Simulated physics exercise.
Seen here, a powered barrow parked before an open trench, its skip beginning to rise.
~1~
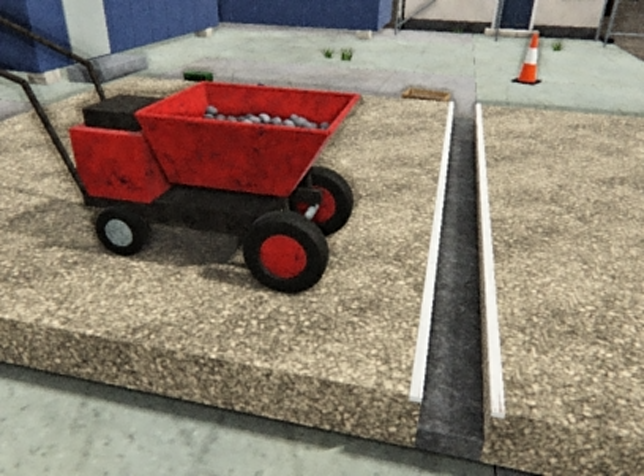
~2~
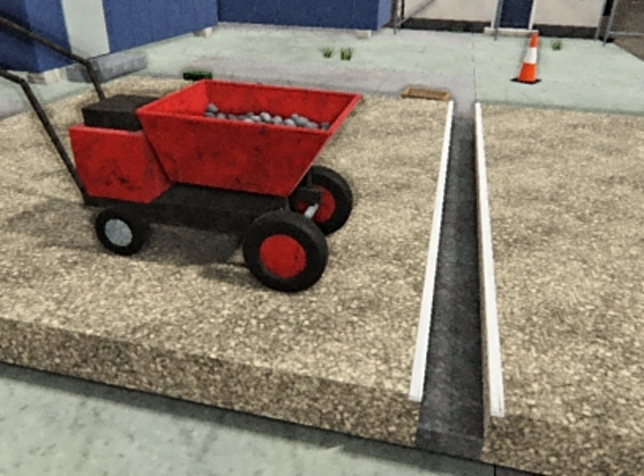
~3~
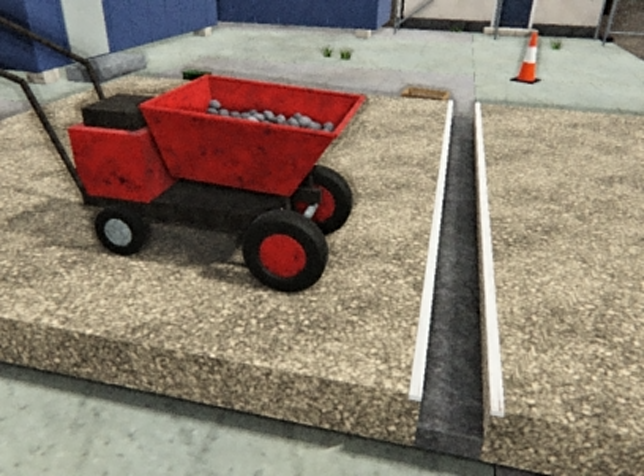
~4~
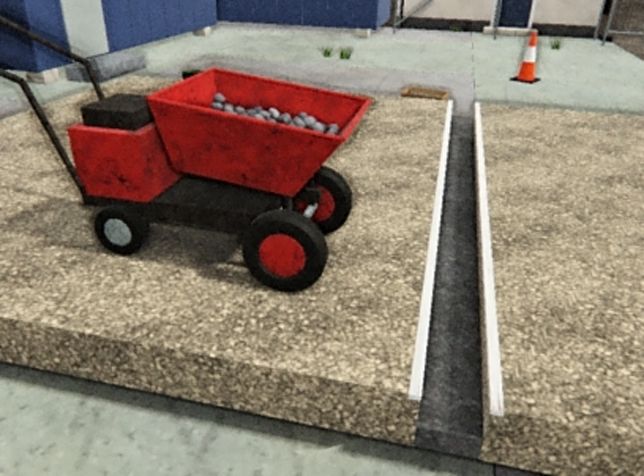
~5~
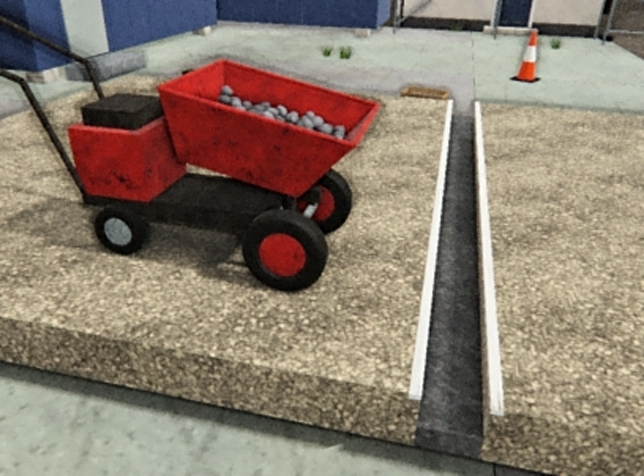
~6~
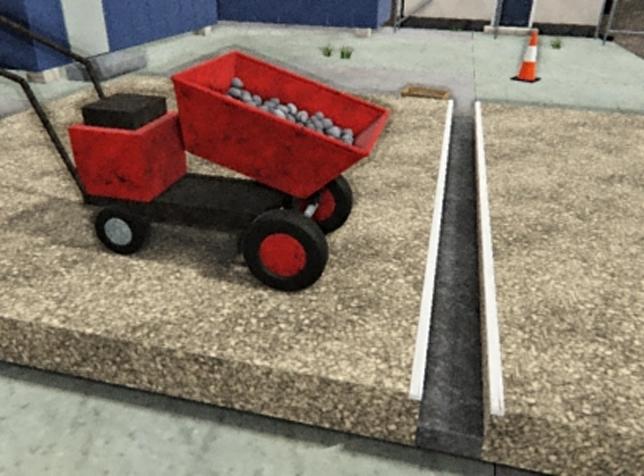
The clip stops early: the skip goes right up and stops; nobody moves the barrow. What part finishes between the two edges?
In the trench: The larger part.
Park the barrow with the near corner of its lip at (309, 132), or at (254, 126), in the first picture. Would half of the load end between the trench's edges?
At the first place the larger part, at the second less than half.
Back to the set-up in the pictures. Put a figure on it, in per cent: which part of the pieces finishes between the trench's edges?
It comes to 75 per cent or so.
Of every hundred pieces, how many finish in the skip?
Close to 0 per cent.
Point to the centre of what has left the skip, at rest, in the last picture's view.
At about (456, 282).
Soon, skip tipped steeply; all in the skip.
A while on, skip tipped right over; nearly all in the skip; a stray few short of the trench; a small part in or heaped over the trench; a stray few falling.
Towards the end, skip tipped right over; about a quarter in the skip; a stray few short of the trench; about two thirds in or heaped over the trench; a small part beyond it.
Finally, skip tipped right over; a stray few in the skip; a small part short of the trench; most in or heaped over the trench; a small part beyond it.
